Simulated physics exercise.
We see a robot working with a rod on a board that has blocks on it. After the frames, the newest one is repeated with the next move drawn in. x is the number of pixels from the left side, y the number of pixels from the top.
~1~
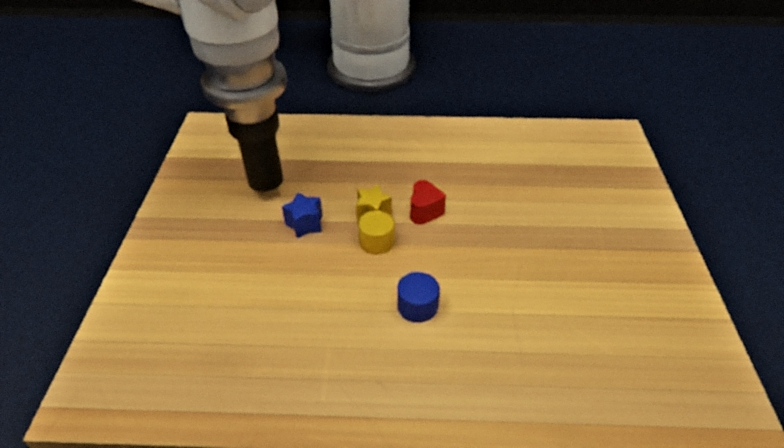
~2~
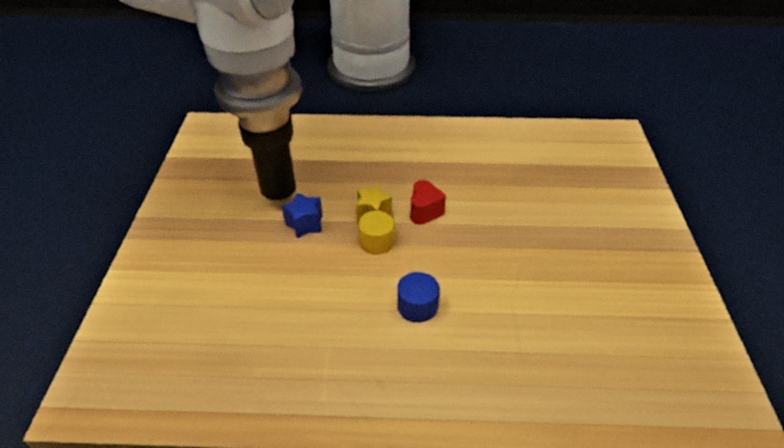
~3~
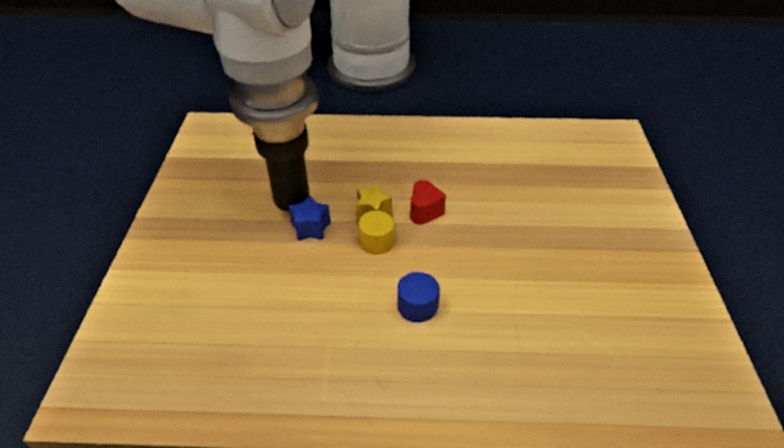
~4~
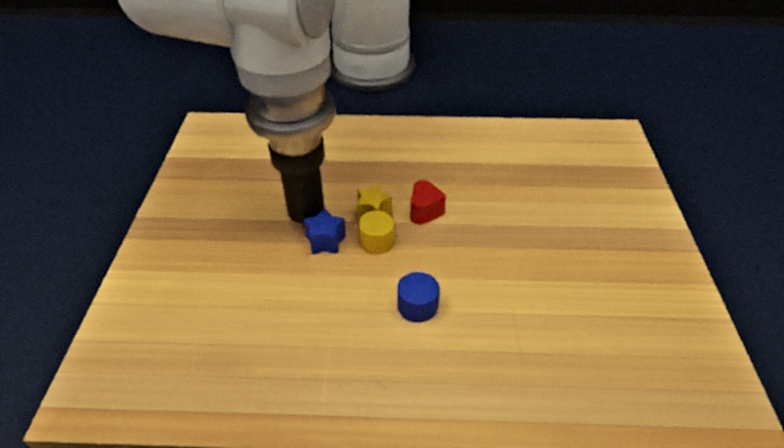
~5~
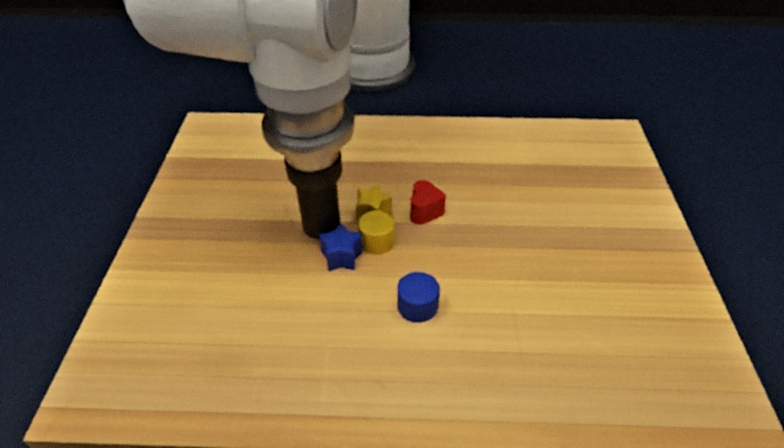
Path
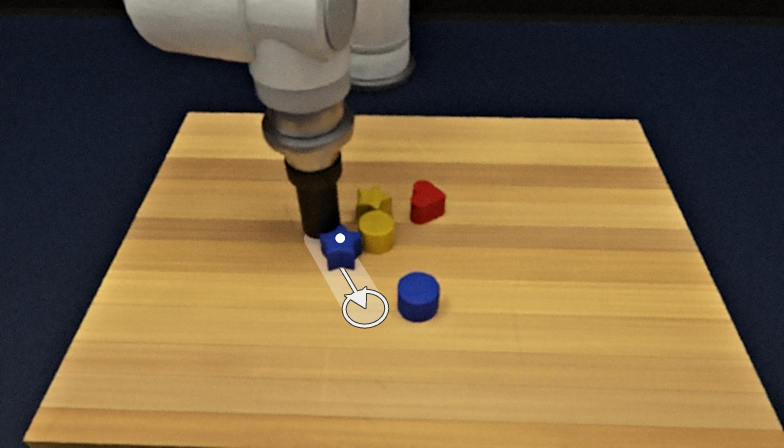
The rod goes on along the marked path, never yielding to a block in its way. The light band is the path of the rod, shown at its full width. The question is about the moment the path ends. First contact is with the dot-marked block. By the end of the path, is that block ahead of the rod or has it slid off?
That block remains ahead.
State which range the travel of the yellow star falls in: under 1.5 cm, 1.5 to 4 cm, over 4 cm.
My estimate: Under 1.5 cm.
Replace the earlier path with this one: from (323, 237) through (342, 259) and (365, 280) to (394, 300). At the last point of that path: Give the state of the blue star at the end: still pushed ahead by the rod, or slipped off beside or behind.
Prediction: Still leading.
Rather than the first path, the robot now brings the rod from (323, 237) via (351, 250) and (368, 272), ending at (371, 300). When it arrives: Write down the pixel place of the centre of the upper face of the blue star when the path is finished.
The middle of its top is at (396, 306).
The line goes in a line from (323, 237) to (365, 308); the dot is on the blue star.
The first path, step by step. One third of the way, rod (336, 249); blue star (356, 262).
Two thirds of the way, rod (350, 272); blue star (372, 287).
At the end, rod (365, 297); blue star (390, 314); yellow star unmoved; yellow cylinder unmoved; blue cylinder (428, 292).
